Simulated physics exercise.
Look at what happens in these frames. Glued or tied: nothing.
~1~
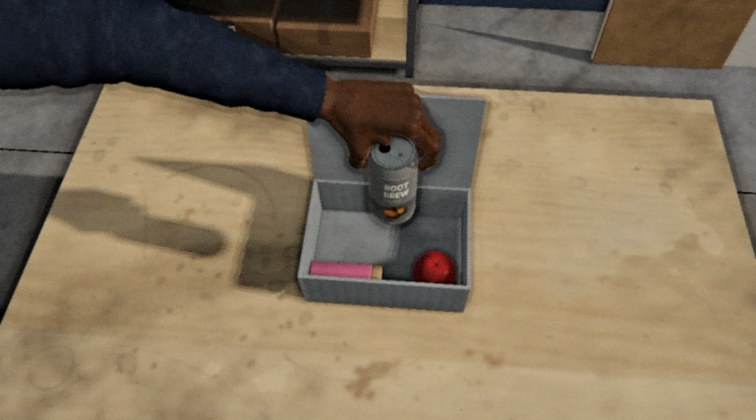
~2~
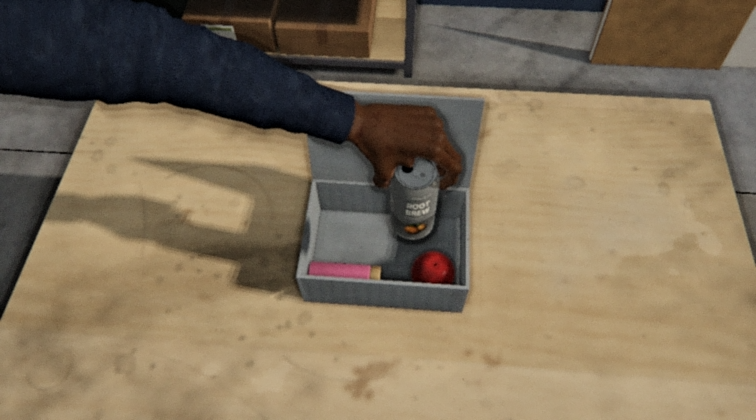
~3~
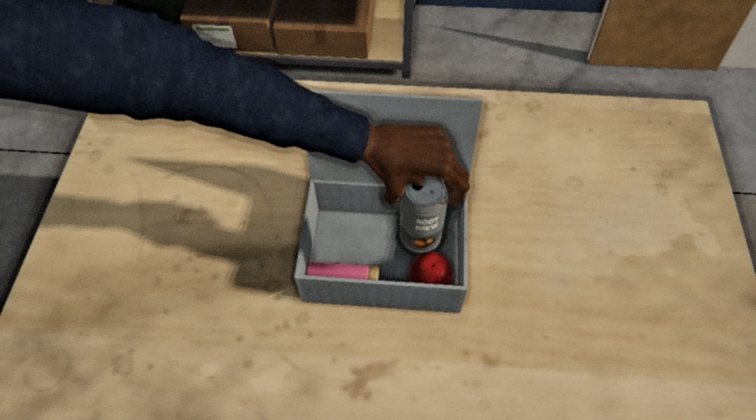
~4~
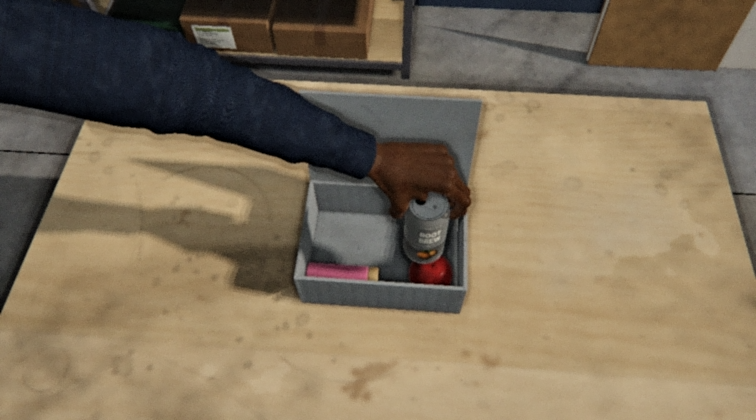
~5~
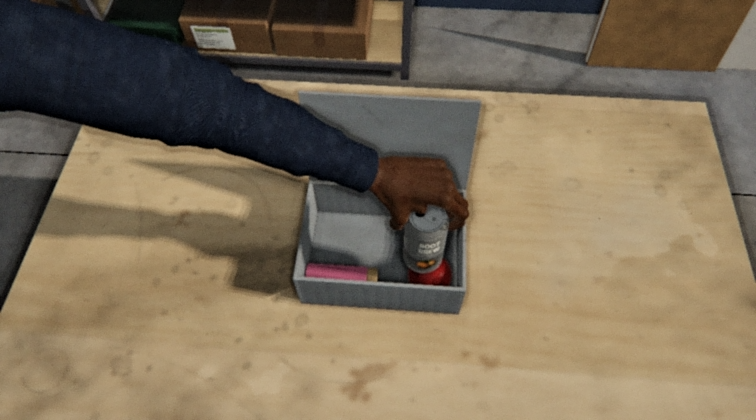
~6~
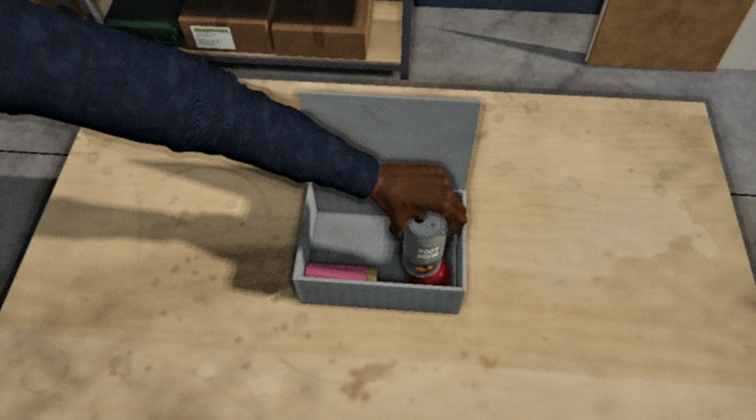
A hand lowers a grey can into an open grey box behind a red ball.
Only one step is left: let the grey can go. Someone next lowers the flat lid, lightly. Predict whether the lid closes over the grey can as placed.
No gap.
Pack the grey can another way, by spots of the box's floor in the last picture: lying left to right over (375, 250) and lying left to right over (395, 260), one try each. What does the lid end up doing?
First, it shuts flat; second, it closes.
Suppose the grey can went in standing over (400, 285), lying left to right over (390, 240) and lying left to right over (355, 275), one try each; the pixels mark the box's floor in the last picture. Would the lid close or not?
Lid down; lid down; lid down.
Then, 0.50 s past the last view, grey can on its side near (359, 243).
Then, 1.30 s past the last view, lid 82° above the rim; grey can on its side near (374, 227); red apple displaced a little.
Then, 1.90 s past the last view, lid 17° above the rim; grey can on its side near (374, 228); red apple displaced a little; pink shaker displaced a little.
Finally, lid shut; down or leaning hard in the box, grey can; moved from the start, red apple; pink shaker still in place. Final places as the last picture's camera would see them, grey can near (374, 230).
